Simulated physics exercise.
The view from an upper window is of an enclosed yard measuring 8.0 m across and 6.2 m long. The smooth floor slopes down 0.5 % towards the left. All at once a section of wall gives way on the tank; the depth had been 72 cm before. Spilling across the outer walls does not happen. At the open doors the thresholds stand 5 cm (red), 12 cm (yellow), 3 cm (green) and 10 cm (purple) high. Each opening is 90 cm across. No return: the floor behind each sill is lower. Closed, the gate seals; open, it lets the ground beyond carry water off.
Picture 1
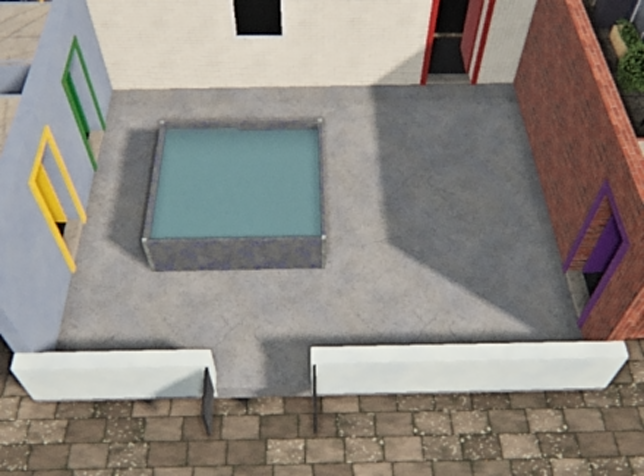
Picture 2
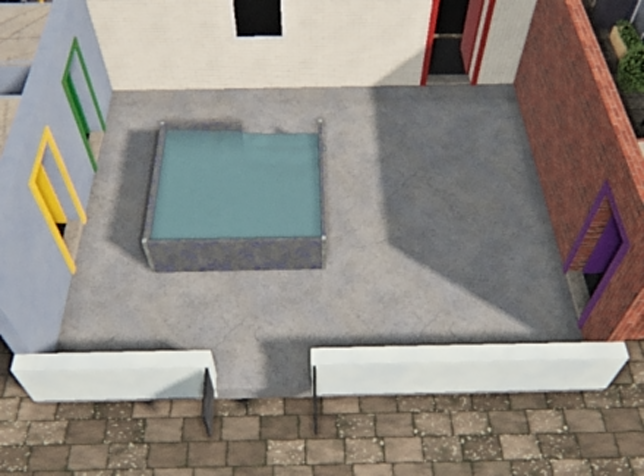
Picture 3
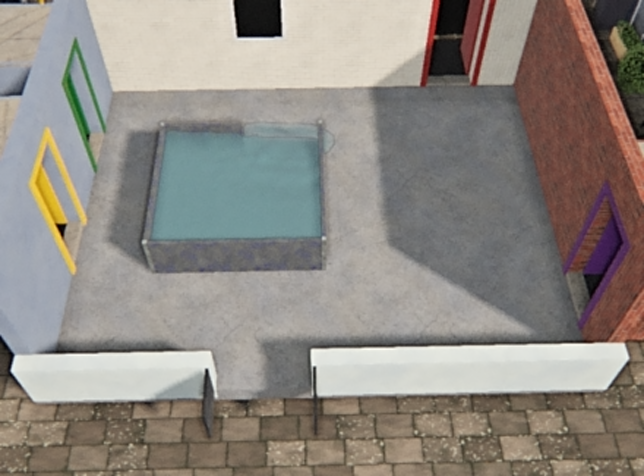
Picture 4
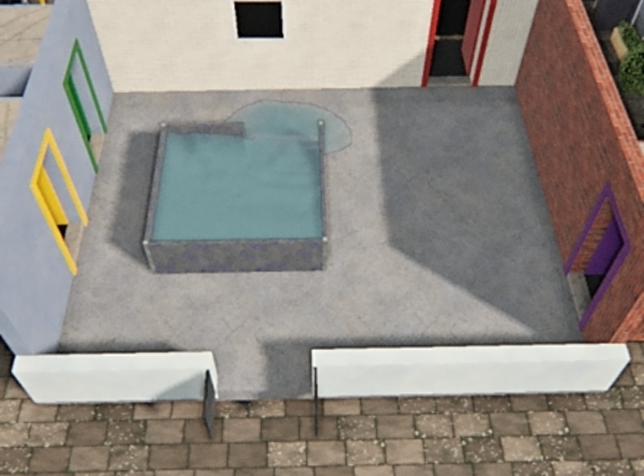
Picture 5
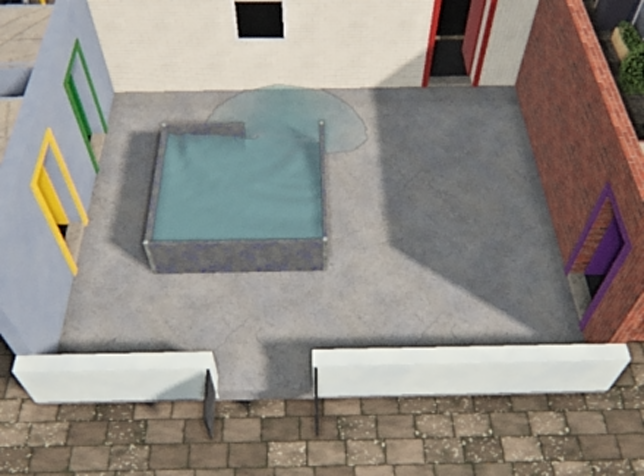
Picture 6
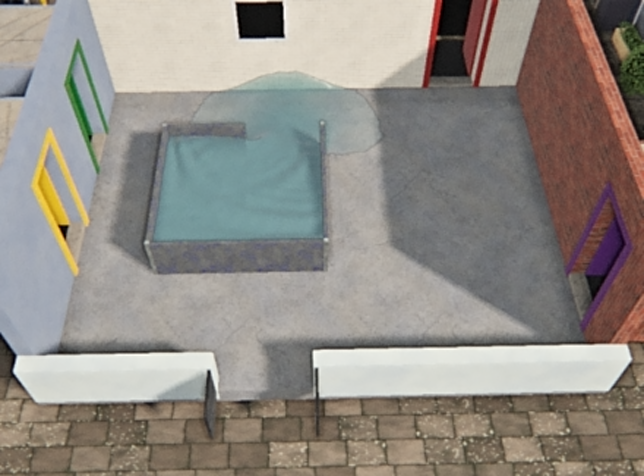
Water pouring through a gap in the far side of a square tank and fanning out across a walled grey yard.
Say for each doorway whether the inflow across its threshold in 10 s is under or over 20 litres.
In the end the red door overtops the limit; the yellow door remains shy of the limit; the green door overtops the limit; the purple door remains shy of the limit.
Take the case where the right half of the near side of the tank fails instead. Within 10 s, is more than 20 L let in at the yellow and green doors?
Short answer, against that limit: Yellow is fine, green is fine.
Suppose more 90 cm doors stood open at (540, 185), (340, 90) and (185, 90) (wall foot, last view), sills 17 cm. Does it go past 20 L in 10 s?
Less, more, less.
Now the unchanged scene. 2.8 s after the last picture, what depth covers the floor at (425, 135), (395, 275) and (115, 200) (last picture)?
6, 0 and 9 cm, respectively.
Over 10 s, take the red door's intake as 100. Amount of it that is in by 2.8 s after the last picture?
Some 20 per cent by then.
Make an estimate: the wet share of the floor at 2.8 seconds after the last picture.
I'd say around 45 % is wet.
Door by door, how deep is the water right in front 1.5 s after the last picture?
In centimetres, the red door has 11, the yellow door 0, the green door 6 and the purple door 0.
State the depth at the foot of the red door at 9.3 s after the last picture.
About 8.5 cm deep.
Then, 0.7 s after the last picture water covers 15 % of the floor and is deepest (52 cm) near (288, 93); red door not reached, yellow door not reached, green door not reached, purple door not reached.
Then, 1.5 s after the last picture water covers 30 % of the floor and is deepest (50 cm) near (297, 93); red door 11 cm at the sill, 2 L in, yellow door not reached, green door 6 cm at the sill, 0 L in, purple door not reached.
Then, 2.8 s after the last picture water covers 45 % of the floor and is deepest (33 cm) near (114, 102); red door 9 cm at the sill, 17 L in, yellow door 6 cm at the sill, 0 L in, green door 15 cm at the sill, 66 L in, purple door not reached.
Then, 5.3 s after the last picture water covers 80 % of the floor and is deepest (23 cm) near (288, 93); red door 11 cm at the sill, 44 L in, yellow door 6 cm at the sill, 0 L in, green door 12 cm at the sill, 189 L in, purple door 6 cm at the sill, 0 L in.
Then, 9.3 s after the last picture water covers 95 % of the floor and is deepest (19 cm) near (69, 306); red door 9 cm at the sill, 94 L in, yellow door 6 cm at the sill, 0 L in, green door 8 cm at the sill, 295 L in, purple door 9 cm at the sill, 5 L in.
